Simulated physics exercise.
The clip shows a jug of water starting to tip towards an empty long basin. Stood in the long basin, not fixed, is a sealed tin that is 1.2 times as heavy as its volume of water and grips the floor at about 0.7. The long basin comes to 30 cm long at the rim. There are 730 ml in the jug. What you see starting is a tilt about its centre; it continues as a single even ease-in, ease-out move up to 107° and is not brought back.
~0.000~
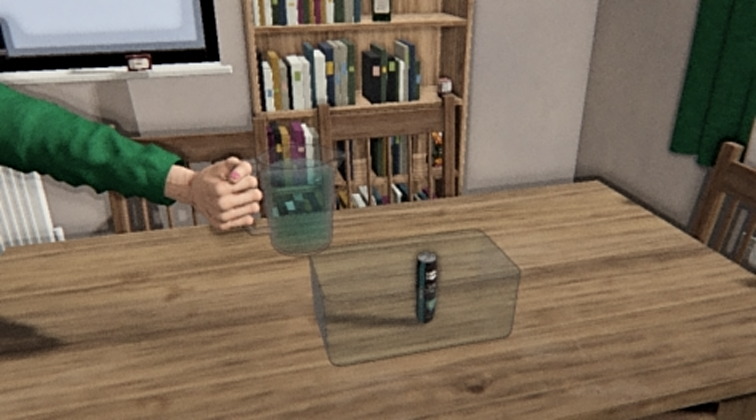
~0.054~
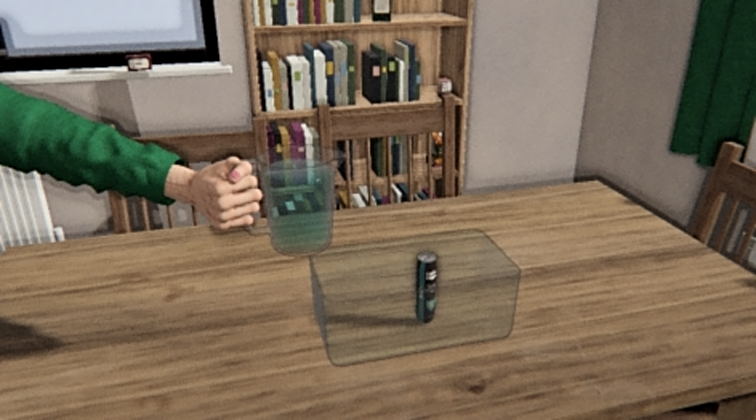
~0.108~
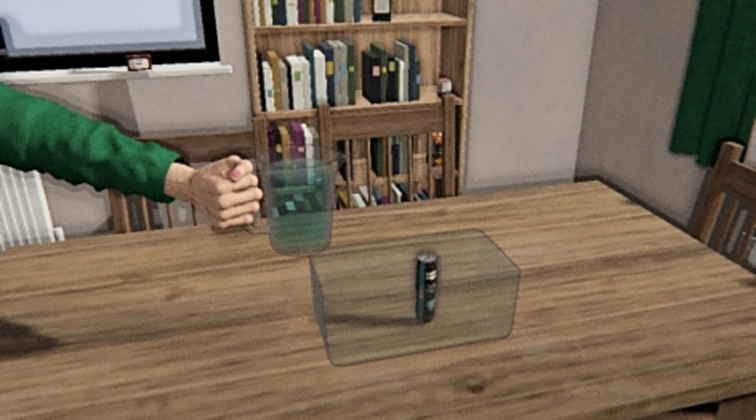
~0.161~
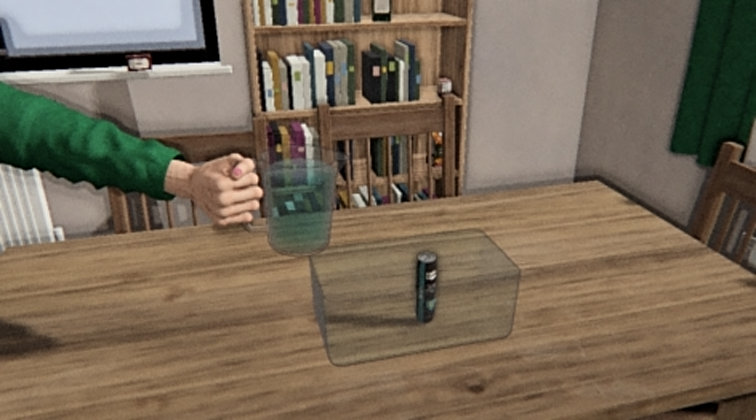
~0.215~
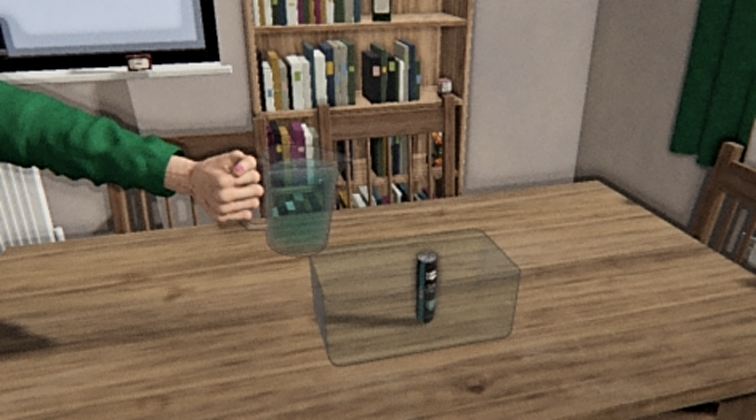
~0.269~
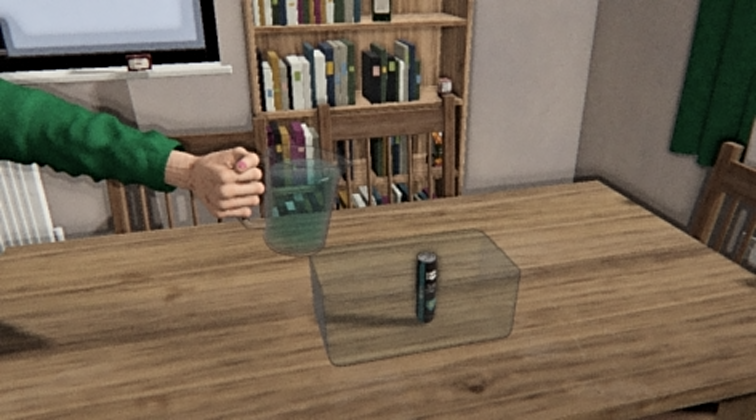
At a wooden table in a room with bookshelves, a green-sleeved hand held a clear jug of water beside a see-through basin with a dark can standing in it, and slowly tilted the jug slightly rightward.
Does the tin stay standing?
It is not overturned.
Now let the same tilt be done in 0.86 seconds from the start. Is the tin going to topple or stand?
In that case the tin does not tip.
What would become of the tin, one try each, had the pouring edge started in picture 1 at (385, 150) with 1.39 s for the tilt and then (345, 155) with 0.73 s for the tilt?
Run one: It tumbles. Run two: It does not tip.
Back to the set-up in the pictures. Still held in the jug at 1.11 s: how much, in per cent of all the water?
I'd say some 32 per cent remains.
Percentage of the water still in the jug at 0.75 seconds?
Around 84 in a hundred.
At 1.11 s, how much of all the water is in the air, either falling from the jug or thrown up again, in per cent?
Some 16 per cent.
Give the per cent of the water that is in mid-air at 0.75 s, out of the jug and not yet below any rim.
Roughly 12 percent.
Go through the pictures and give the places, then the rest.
In the first picture, it leans 0°; its right rim is at (347, 153); the water meets the walls at (261, 172) and (332, 165); the long basin's rim runs from (316, 276) to (501, 251); the tin's top is at (427, 260).
In the second picture, it leans 0°; its right rim is at (347, 153); the water meets the walls at (262, 172) and (332, 166).
In the third picture, it leans 2°; its right rim is at (348, 154); the water meets the walls at (262, 172) and (333, 166).
In the fourth picture, it leans 4°; its right rim is at (349, 156); the water meets the walls at (264, 172) and (335, 166).
In the fifth picture, it leans 6°; its right rim is at (351, 158); the water meets the walls at (265, 171) and (337, 166).
In the sixth picture, it leans 10°; its right rim is at (354, 161); the water meets the walls at (268, 172) and (340, 167).
By 0.75 s the tilt is 61° and 84 per cent is still to pour; the tin stands where it began.
By 1.11 s the tilt is 97° and 32 per cent is still to pour; the tin stands where it began.
By 1.49 s the tilt is 107° and 1 per cent is still to pour; the tin stands where it began.
By 1.89 s the tilt is 107° and 0 per cent is still to pour; the tin stands where it began.
At rest the tin stands where it began.
